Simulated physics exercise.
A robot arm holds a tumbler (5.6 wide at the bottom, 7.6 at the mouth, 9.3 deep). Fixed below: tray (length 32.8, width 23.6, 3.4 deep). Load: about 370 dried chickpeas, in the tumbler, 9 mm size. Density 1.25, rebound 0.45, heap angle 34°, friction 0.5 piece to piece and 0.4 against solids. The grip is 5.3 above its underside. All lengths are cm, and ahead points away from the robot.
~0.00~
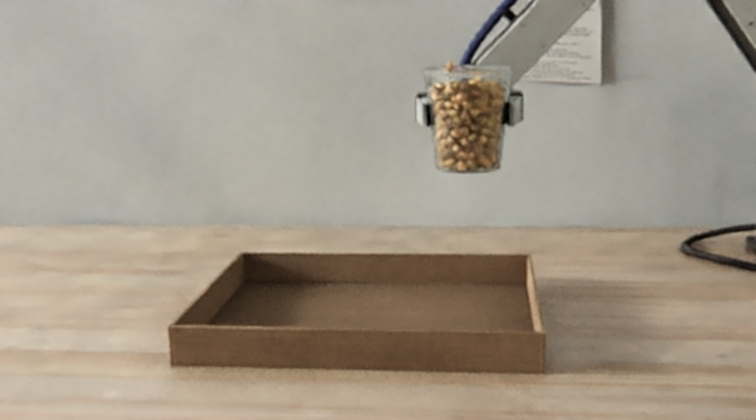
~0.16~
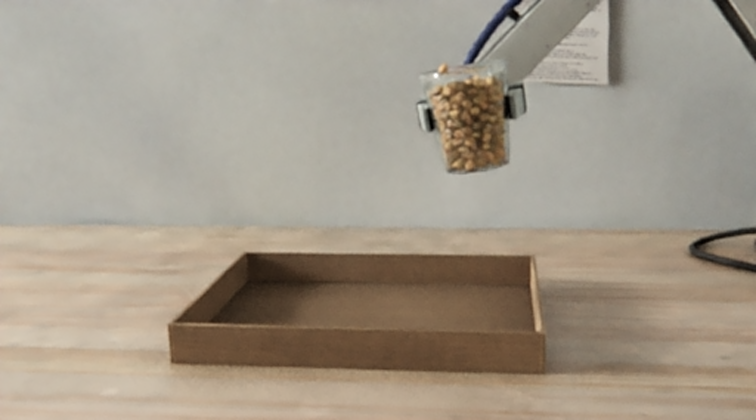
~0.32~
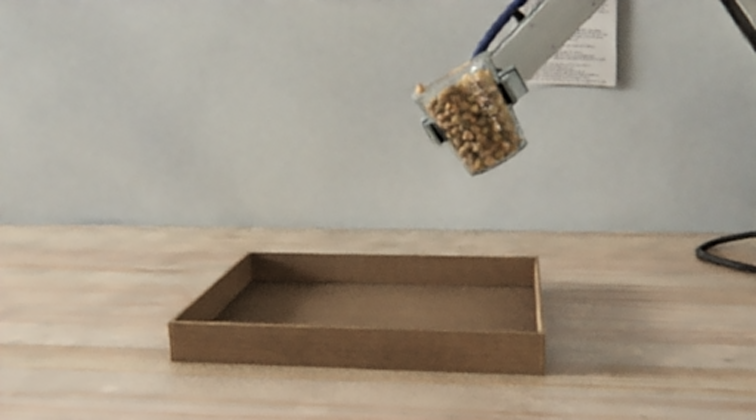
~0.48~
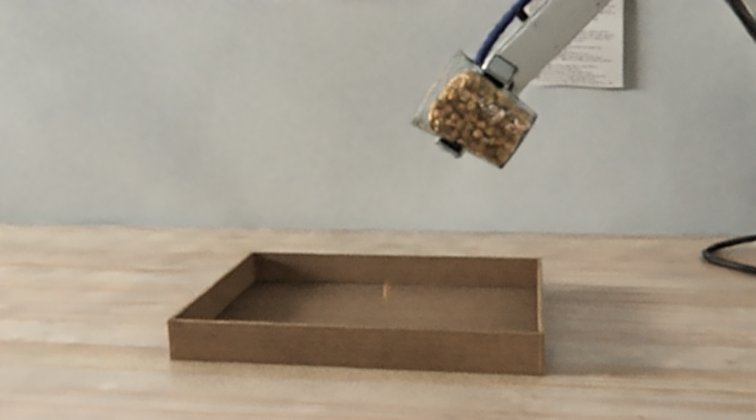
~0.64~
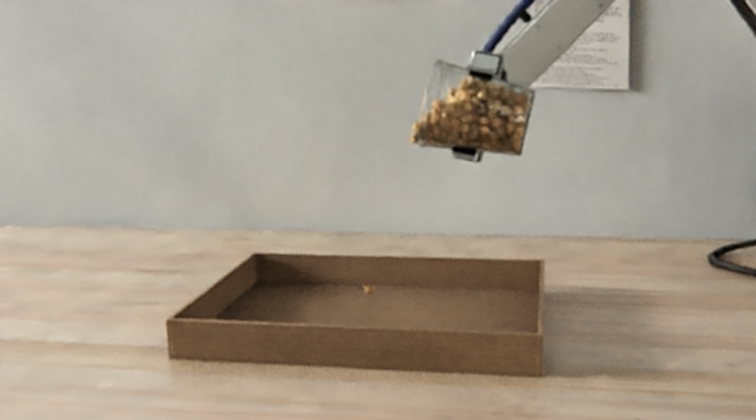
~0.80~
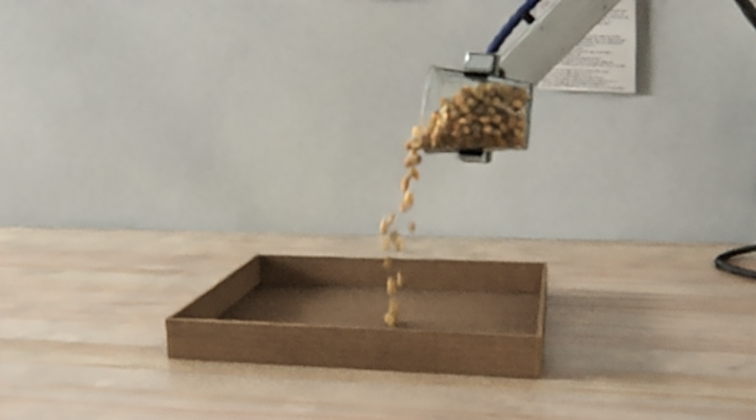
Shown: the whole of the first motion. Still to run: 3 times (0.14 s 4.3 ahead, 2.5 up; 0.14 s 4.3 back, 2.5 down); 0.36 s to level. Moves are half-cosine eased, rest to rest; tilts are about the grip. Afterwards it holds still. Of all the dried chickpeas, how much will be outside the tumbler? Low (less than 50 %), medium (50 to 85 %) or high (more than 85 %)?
Outside the tumbler the share is high, more than 85 %.
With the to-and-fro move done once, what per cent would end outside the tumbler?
It would be near 85 per cent.
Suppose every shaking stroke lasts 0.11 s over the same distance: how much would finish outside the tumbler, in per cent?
In that case some 100 per cent.
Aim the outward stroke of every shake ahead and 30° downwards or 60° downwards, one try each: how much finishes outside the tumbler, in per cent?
Some 85 and 60 per cent.
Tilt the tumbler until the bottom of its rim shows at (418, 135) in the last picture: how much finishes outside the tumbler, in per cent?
About 80 per cent.
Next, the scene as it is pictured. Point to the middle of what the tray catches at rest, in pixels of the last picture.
Around (323, 313).
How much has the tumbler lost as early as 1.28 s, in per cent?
Some 85 per cent.
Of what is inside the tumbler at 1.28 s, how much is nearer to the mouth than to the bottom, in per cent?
Roughly 85 per cent.
After 1.28 s, tilted 86° forward, highest piece 21 above the table; 305 in the tray, 62 in the tumbler, 7 in flight or on a rim.
After 1.76 s, tilted 65° forward, highest piece 20 above the table; 368 in the tray, 5 in the tumbler, 1 on the table or floor.
After 2.20 s, level, highest piece 17 above the table; 368 in the tray, 5 in the tumbler, 1 on the table or floor.
After 3.25 s, level, highest piece 17 above the table; 368 in the tray, 5 in the tumbler, 1 on the table or floor.
At rest, 368 in the tray, 5 in the tumbler, 1 on the table or floor. That is 99 % outside the tumbler.
